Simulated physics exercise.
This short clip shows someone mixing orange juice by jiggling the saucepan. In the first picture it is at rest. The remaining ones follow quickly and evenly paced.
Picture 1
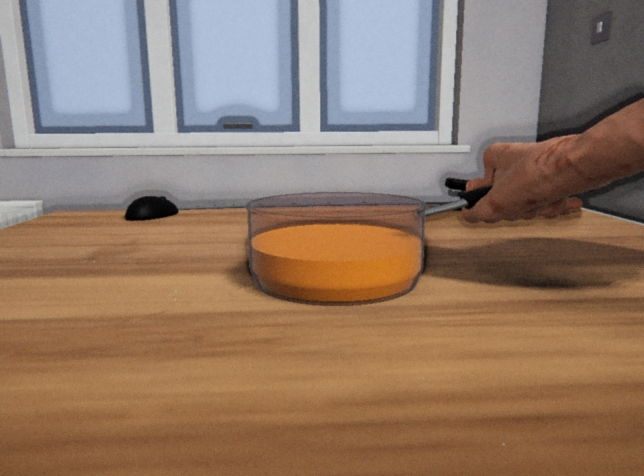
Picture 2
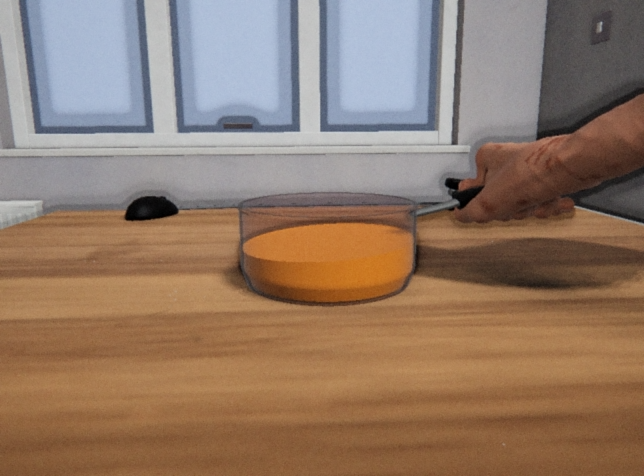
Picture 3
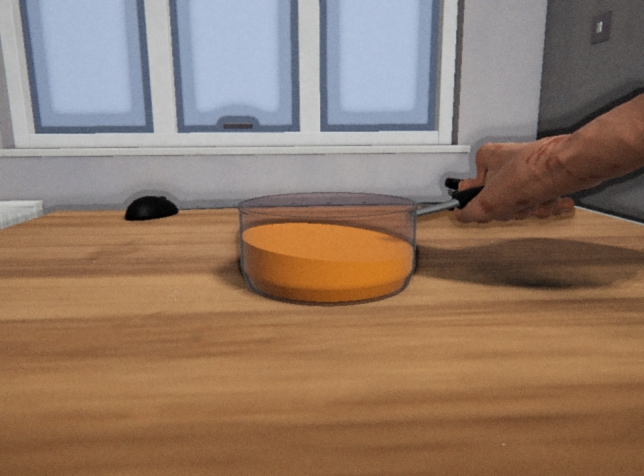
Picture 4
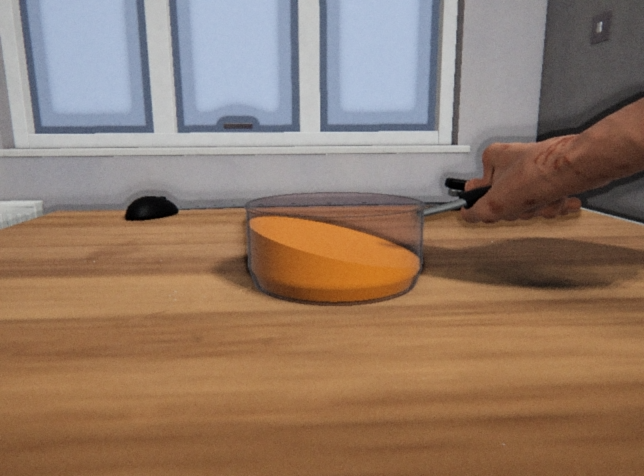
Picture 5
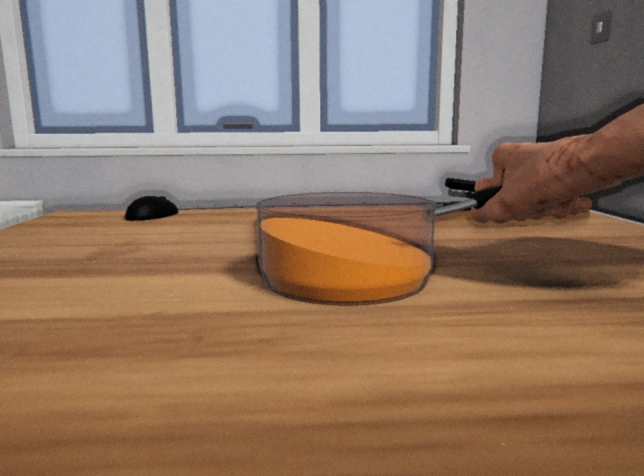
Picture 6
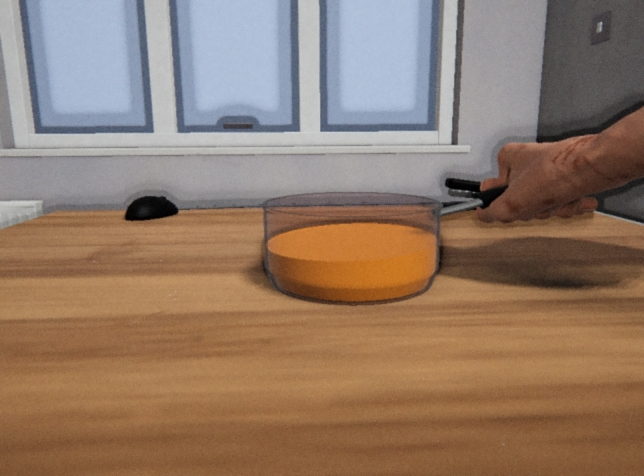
The clip opens on a clear saucepan about half full of orange juice, at rest on a wooden table, a hand gripping its handle. The hand shifts the pan slightly left, then back right past its starting place, while the juice climbs clearly higher on the left before leveling out.
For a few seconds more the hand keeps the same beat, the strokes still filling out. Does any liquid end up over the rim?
Yes.
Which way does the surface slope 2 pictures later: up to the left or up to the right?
Answer: To the right half.
Next, the highest wave so far goes over the rim.
Finally, the highest wave so far goes over the rim; some is on the top.
